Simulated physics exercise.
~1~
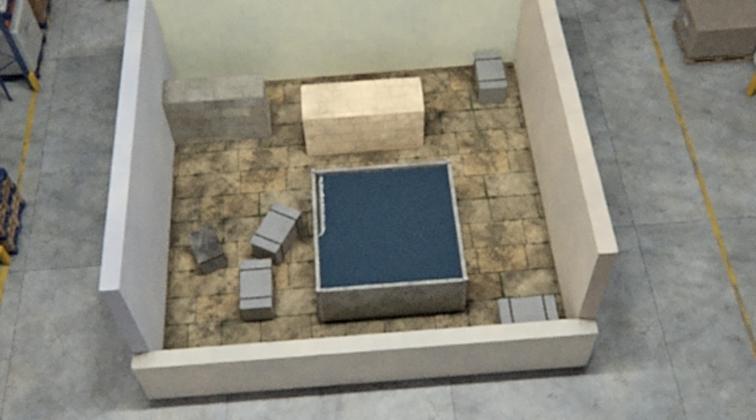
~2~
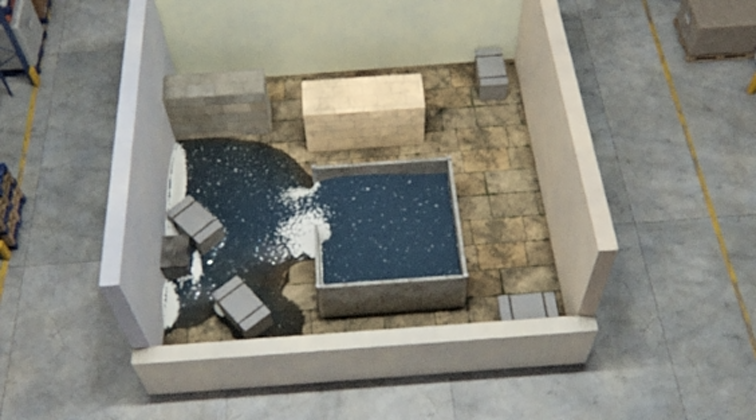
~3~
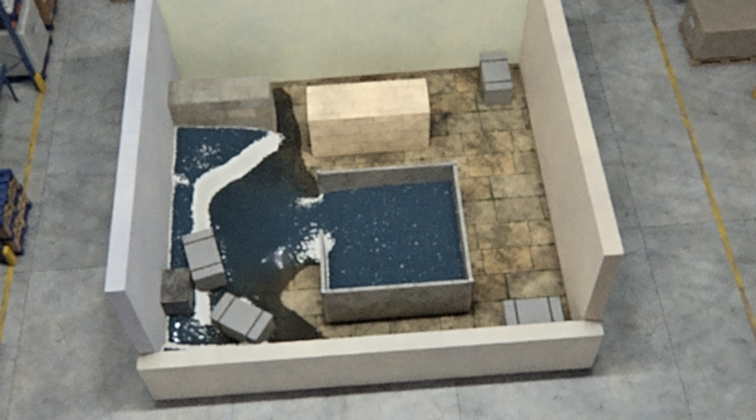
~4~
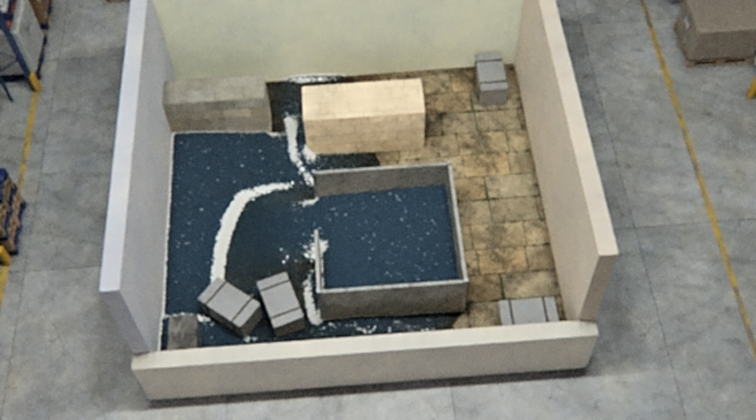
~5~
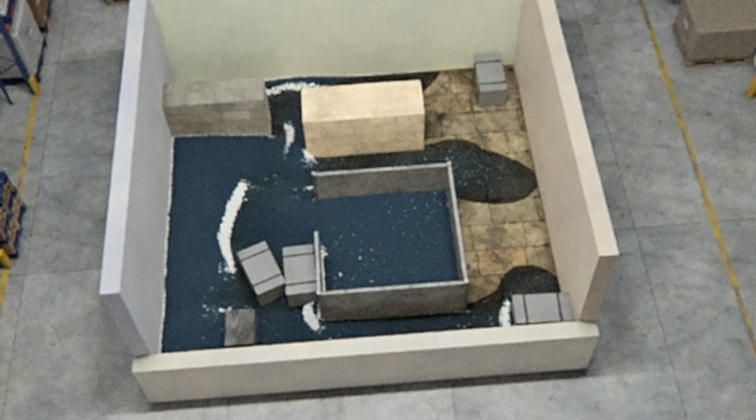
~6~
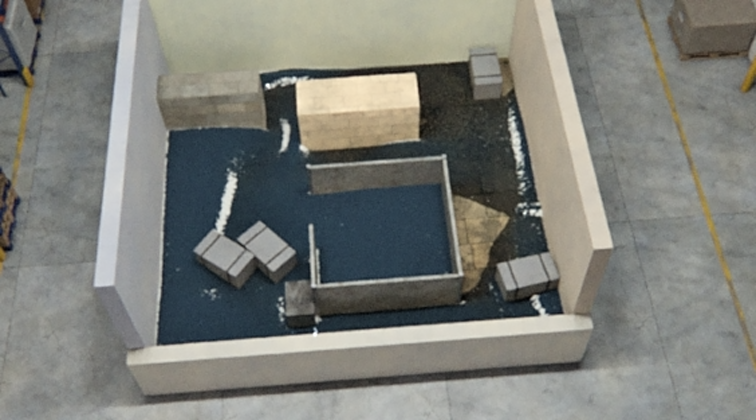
Walled loading hall with a tank bursting on its left side, dark water shifting grey chests and spreading across most of the floor.
